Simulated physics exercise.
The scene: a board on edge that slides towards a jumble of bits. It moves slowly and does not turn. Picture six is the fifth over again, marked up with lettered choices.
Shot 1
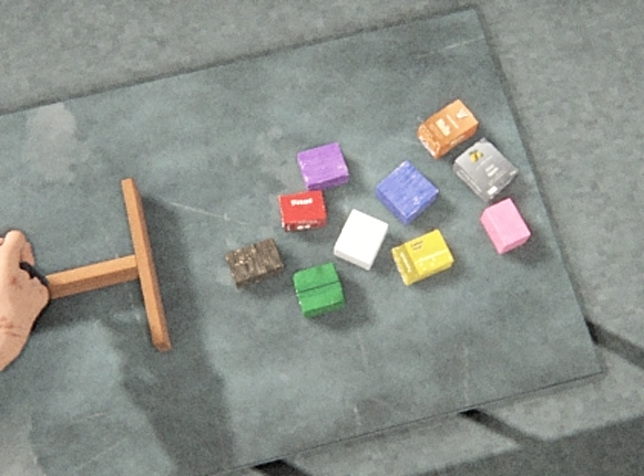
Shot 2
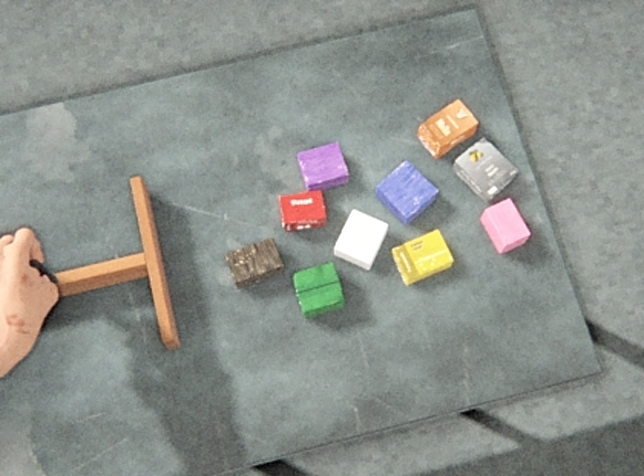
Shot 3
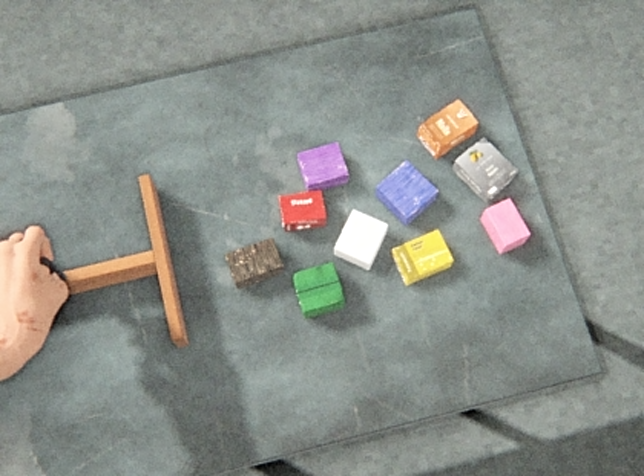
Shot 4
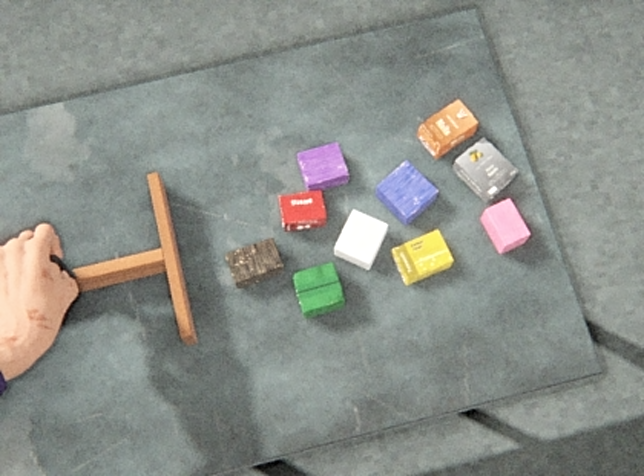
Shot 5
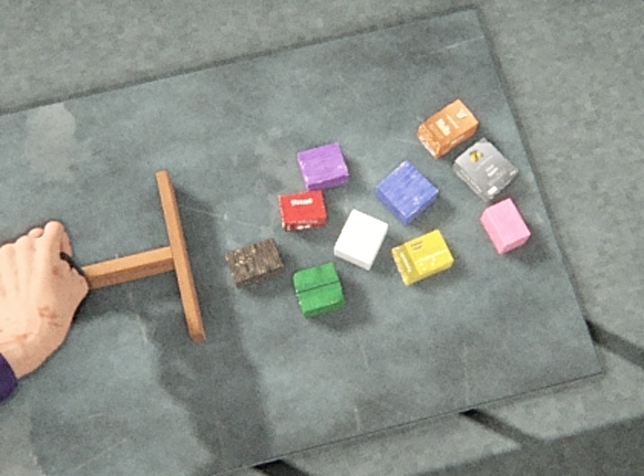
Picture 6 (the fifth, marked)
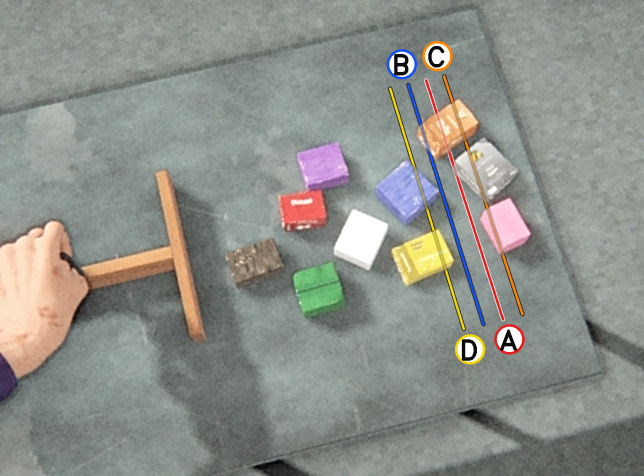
A hand slowly slides a wooden T-shaped tool right across a board toward scattered colored blocks.
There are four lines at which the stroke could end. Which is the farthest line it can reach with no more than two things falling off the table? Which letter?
At A, and not beyond.
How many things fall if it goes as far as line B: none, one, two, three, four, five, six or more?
Two.
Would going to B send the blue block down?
No.
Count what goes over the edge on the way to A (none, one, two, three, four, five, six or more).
Two.
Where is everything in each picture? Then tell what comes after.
Red box (303, 212); orange box (448, 129); black block (255, 264), in the first frame.
Board (151, 257); white block (361, 240), in the second frame.
Board (160, 255); pink block (505, 227), in the third frame.
Board (169, 253); green box (318, 291), in the fourth frame.
Board (178, 250); grey packet (485, 170); red box (303, 212); orange box (448, 129), in the fifth frame.
On the marked copy, A at (463, 194); B at (444, 199); C at (482, 190); D at (425, 204).
With A. Early on, board (282, 225); green box (325, 290); white block (371, 236).
Further on, board (384, 201); grey packet (494, 170); white block (459, 210).
At the end, board (464, 182); pink block over the edge; grey packet over the edge; two fallen.
As for the rest, B is within the limit but short; C drops six; D is within the limit but short.
